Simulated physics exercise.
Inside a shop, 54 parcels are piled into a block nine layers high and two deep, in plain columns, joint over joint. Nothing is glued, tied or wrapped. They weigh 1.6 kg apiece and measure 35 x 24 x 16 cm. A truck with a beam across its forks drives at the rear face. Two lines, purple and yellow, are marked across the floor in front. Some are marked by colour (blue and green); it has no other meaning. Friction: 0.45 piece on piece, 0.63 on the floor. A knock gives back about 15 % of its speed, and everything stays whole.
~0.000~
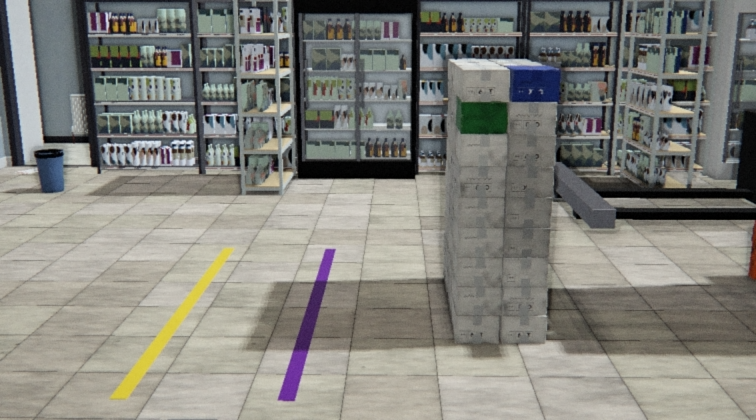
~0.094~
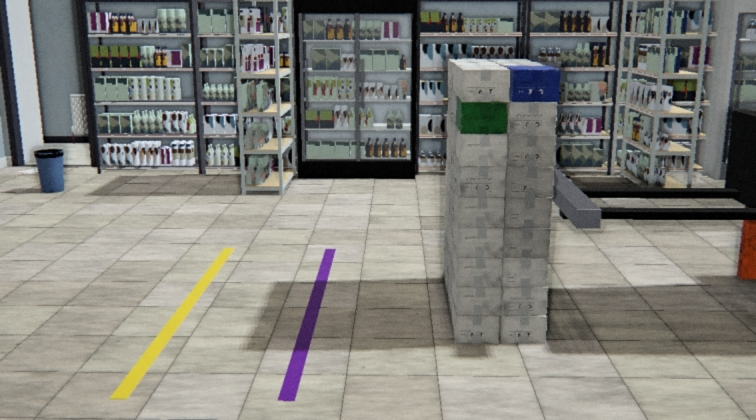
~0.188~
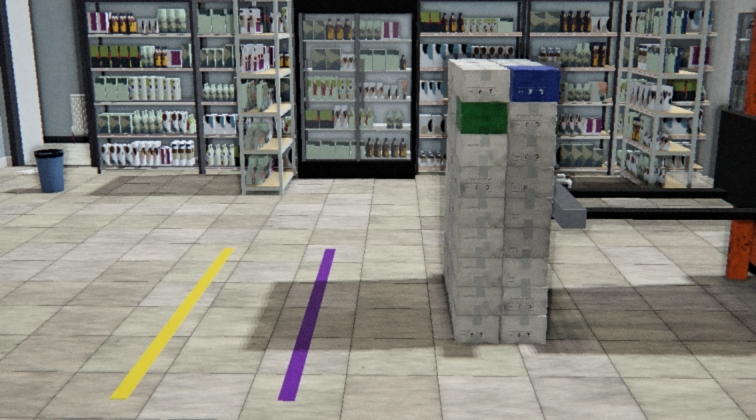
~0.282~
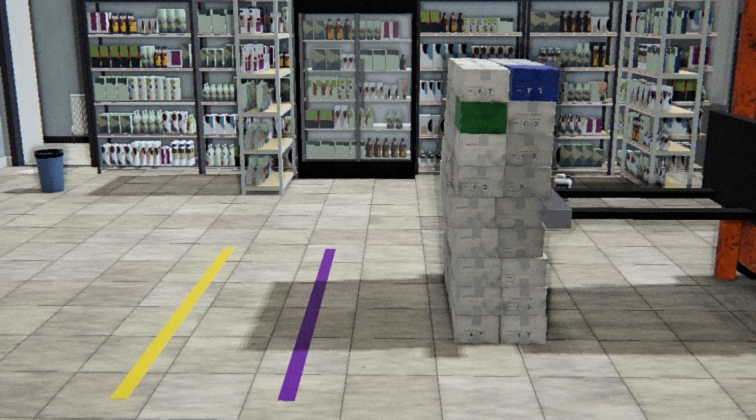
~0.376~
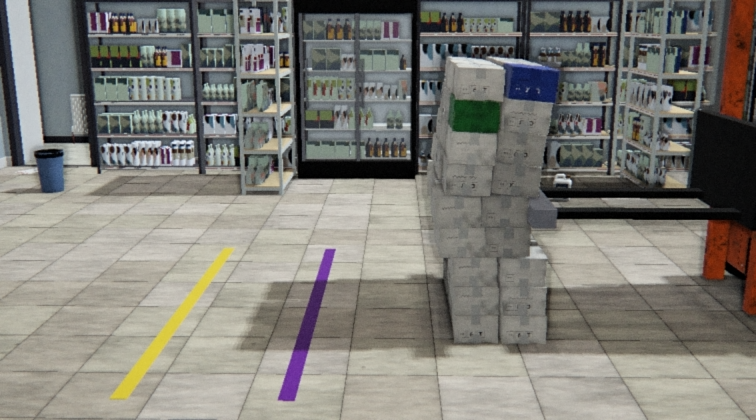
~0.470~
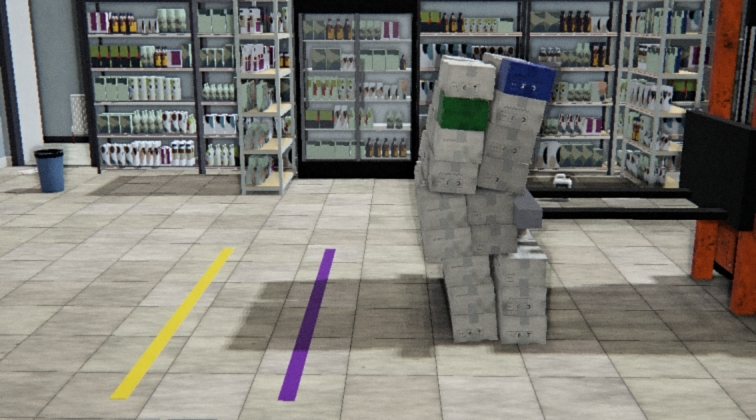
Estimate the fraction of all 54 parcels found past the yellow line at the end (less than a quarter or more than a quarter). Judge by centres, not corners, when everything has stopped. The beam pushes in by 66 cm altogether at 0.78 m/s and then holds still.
Ending past the yellow line: Under a quarter.
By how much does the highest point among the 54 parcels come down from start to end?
About 45 cm.
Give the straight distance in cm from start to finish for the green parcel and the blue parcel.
About: Green 220, blue 140.
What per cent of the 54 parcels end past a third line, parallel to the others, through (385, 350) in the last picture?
Roughly 50 per cent of them.
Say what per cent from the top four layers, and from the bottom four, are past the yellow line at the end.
From the top 20, from the bottom 0 per cent.
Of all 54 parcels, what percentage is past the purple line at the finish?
Near 30 per cent.
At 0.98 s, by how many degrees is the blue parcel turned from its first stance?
About 50°.
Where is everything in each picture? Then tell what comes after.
In the first frame (each place is the centre of the face we see best), beam (602, 219) 17 cm from the stack; purple line, near end, (301, 348); yellow line, near end, (156, 347); blue parcel (536, 86); green parcel (485, 119); all in place.
The second frame shows beam (587, 219) 10 cm from the stack; green parcel (485, 119).
The third frame shows beam (572, 219) 25 mm from the stack; green parcel (485, 119).
The fourth frame shows beam (558, 219) 48 mm in; blue parcel (536, 85); 17 have shifted.
The fifth frame shows beam (543, 219) 12 cm in; blue parcel (534, 85) tilted 5°; green parcel (477, 117) moved 39 mm; steepest lean 6°, the parcel at (448, 71); 42 have shifted.
The sixth frame shows beam (528, 219) 19 cm in; purple line, near end, (301, 348); yellow line, near end, (156, 347); blue parcel (530, 81) tilted 10°; green parcel (465, 114) tilted 4°; steepest lean 11°, the parcel at (506, 57); 47 have shifted.
By 0.68 s, none of the 54 parcels past the yellow line, 47 disturbed; blue parcel tilted 21°; green parcel tilted 4°.
By 0.98 s, none of the 54 parcels past the yellow line, 47 disturbed; blue parcel tilted 51°, 21 cm lower; green parcel tilted 20°, 27 cm lower.
By 1.58 s, 3 of the 54 parcels past the yellow line; blue parcel on its side; green parcel tilted 47°, 1.07 m lower.
When it is over (3.5 s), 4 of the 54 parcels past the yellow line; blue parcel tilted 50°, 1.20 m lower; green parcel 1.14 m lower. That is 7 per cent. In pixels of the last frame, middles, blue parcel near (560, 356), green parcel near (132, 318).
